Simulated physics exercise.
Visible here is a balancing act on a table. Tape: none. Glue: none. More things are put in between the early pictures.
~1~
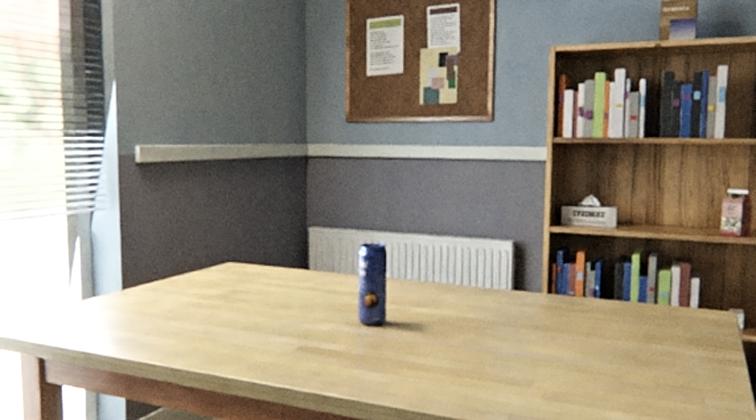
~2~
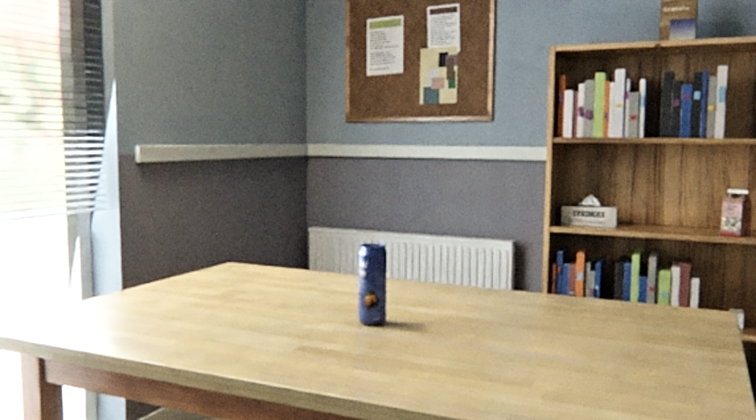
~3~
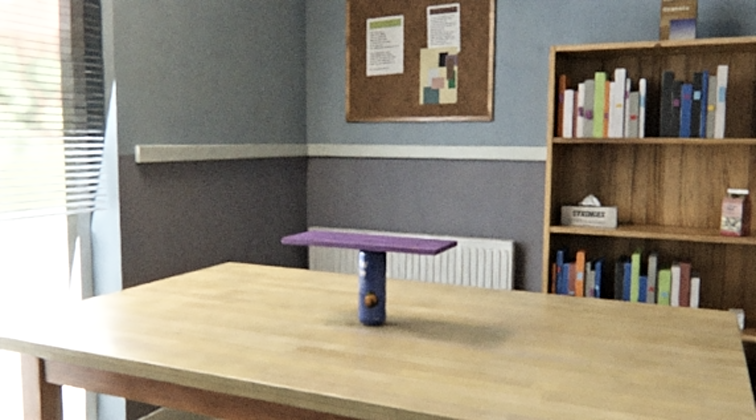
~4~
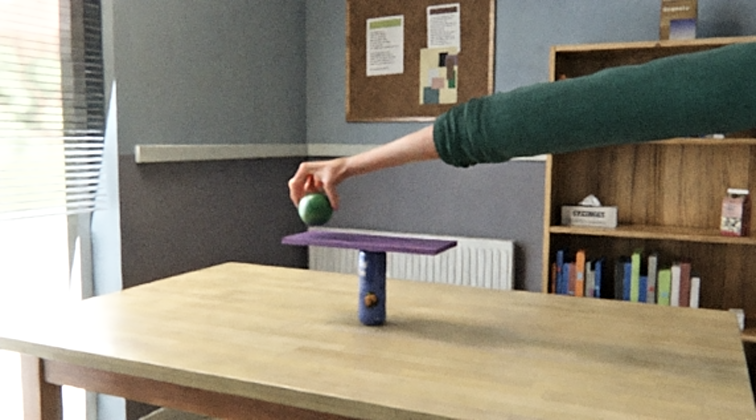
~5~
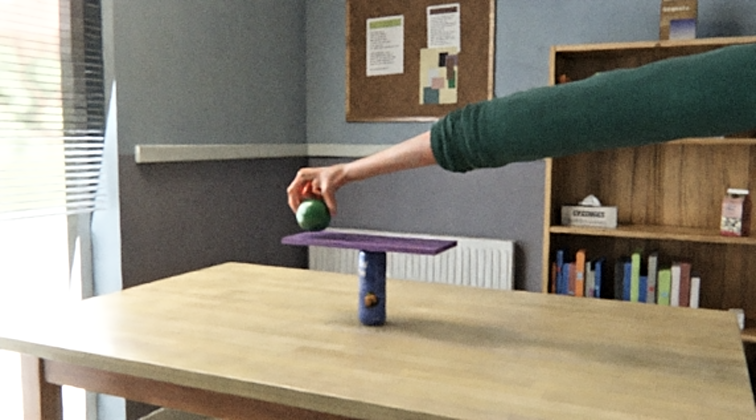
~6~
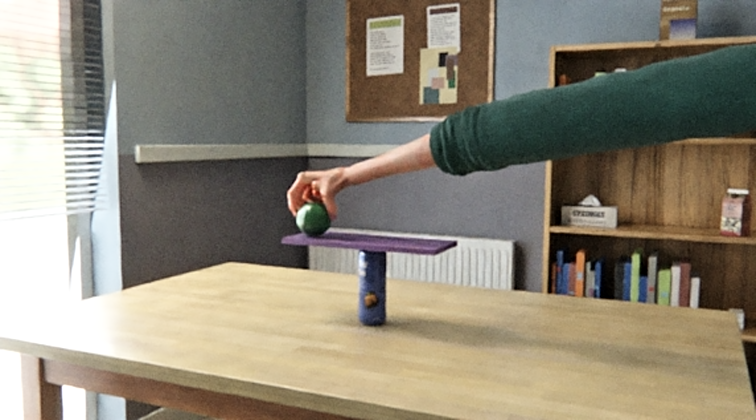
Green-sleeved arm lowering a green apple onto the left end of a purple board laid across a blue can on a table.
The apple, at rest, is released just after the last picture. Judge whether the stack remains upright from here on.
It does not remain upright.
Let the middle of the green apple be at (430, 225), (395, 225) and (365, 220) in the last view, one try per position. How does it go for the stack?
Topples, stands firm, stands firm.
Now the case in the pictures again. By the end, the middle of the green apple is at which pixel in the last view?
I'd point to roughly (295, 300).
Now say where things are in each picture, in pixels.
The last thing is not in view yet; blue can (373, 284), in the first frame.
The last thing is not in view yet; blue can (373, 284), in the second frame.
The last thing is not in view yet; blue can (373, 284), in the third frame.
Still above its spot; green apple (317, 209); blue can (373, 284), in the fourth frame.
Still above its spot; green apple (315, 216); blue can (373, 284), in the fifth frame.
Set down, still held; green apple (315, 219); blue can (373, 284), in the sixth frame.
Then, 0.50 s past the last view, green apple now fallen; purple board rocked 64° from its first pose.
Then, 0.60 s past the last view, purple board rocked 67° from its first pose.
Then, 0.90 s past the last view, purple board now fallen; blue can rocked 71° from its first pose.
Then, 1.00 s past the last view, blue can on its side.
Finally, fallen, blue can, green apple and purple board. Final places as the last picture's camera would see them, green apple near (295, 300). The stack gives way.
